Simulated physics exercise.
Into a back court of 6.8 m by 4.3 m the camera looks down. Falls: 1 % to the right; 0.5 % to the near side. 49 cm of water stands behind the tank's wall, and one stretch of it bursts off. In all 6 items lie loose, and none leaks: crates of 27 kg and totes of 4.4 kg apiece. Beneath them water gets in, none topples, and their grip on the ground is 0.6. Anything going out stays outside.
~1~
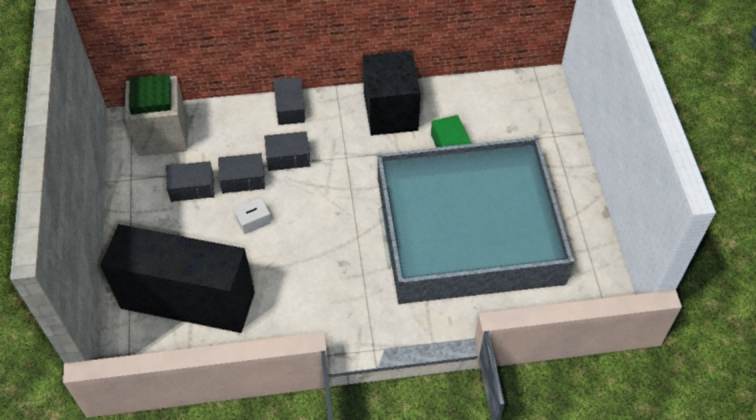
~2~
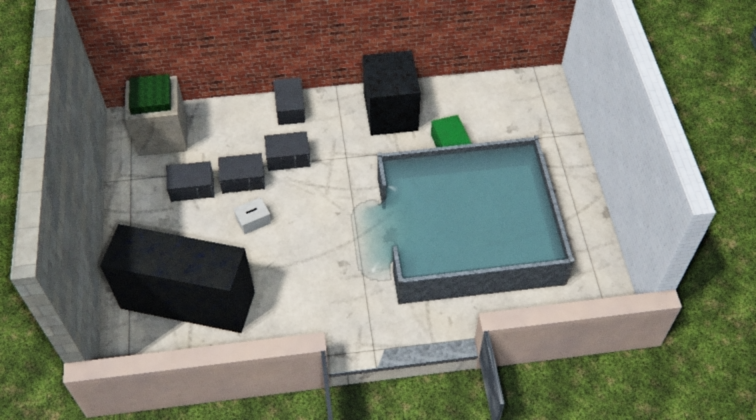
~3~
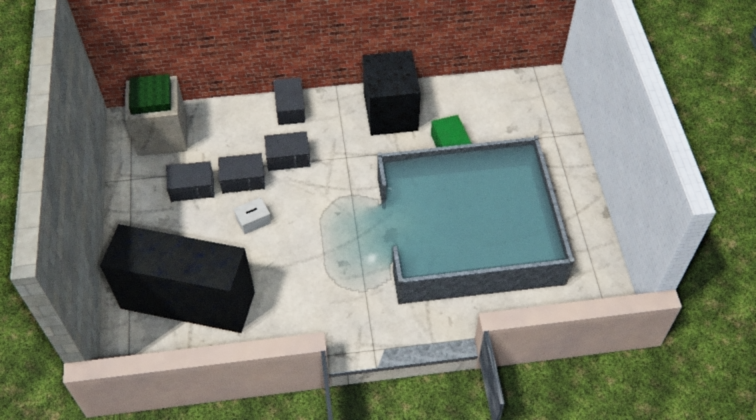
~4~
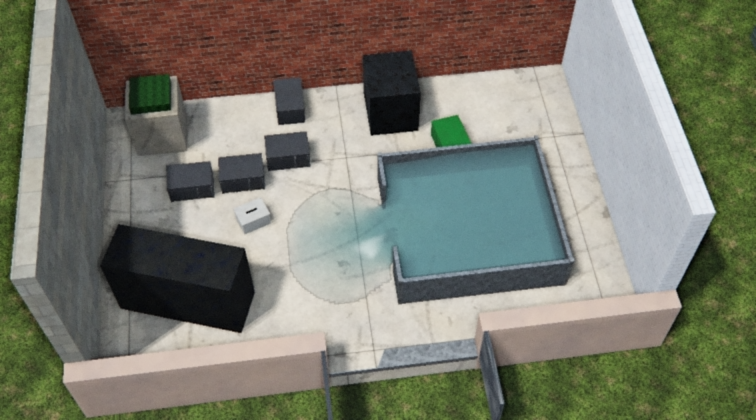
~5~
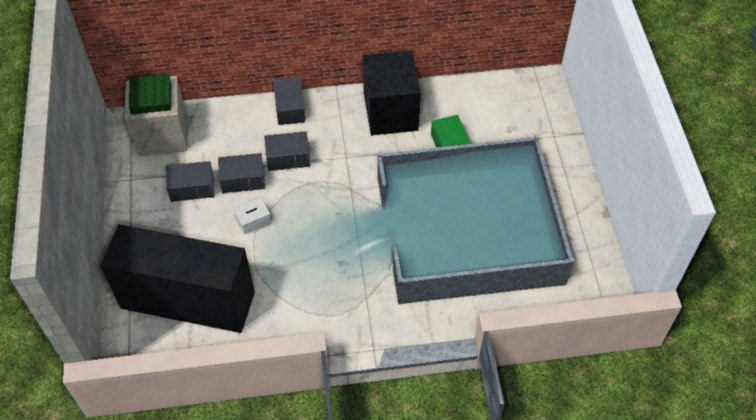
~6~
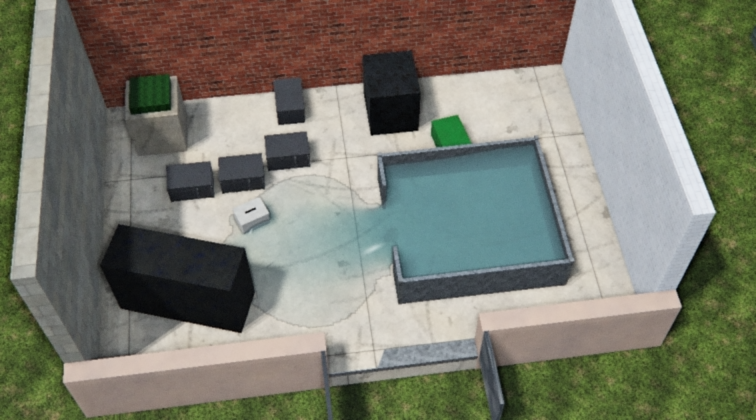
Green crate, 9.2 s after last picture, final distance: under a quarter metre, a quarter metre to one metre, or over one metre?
Expect a tiny change in position.
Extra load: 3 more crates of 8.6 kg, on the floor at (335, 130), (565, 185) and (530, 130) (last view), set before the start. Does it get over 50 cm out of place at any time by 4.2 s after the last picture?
First within, then within, then within.
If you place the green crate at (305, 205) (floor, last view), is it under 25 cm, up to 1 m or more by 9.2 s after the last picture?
Short answer: It goes only partway.
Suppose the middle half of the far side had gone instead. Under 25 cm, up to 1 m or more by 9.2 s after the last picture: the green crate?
Note: Green crate swept well away.
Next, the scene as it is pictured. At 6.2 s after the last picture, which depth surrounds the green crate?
The depth there is around 1 cm.
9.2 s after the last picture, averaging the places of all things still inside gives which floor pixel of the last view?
The centre sits near (268, 142).
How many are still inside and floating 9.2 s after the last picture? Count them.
The count is 1.
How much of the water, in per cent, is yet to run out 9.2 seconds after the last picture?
Around 92 % of the water.
Then, 1.2 s after the last picture the green crate is near (452, 133), 0.0 m from its start, aground; 0 of 6 are out; 1 afloat.
Then, 3.8 s after the last picture the green crate is near (452, 133), 0.0 m from its start, aground; 0 of 6 are out; 1 afloat.
Then, 6.2 s after the last picture the green crate is near (452, 133), 0.0 m from its start, aground; 0 of 6 are out; 2 afloat.
Then, 9.2 s after the last picture the green crate is near (452, 133), 0.0 m from its start, aground; 0 of 6 are out; 1 afloat.
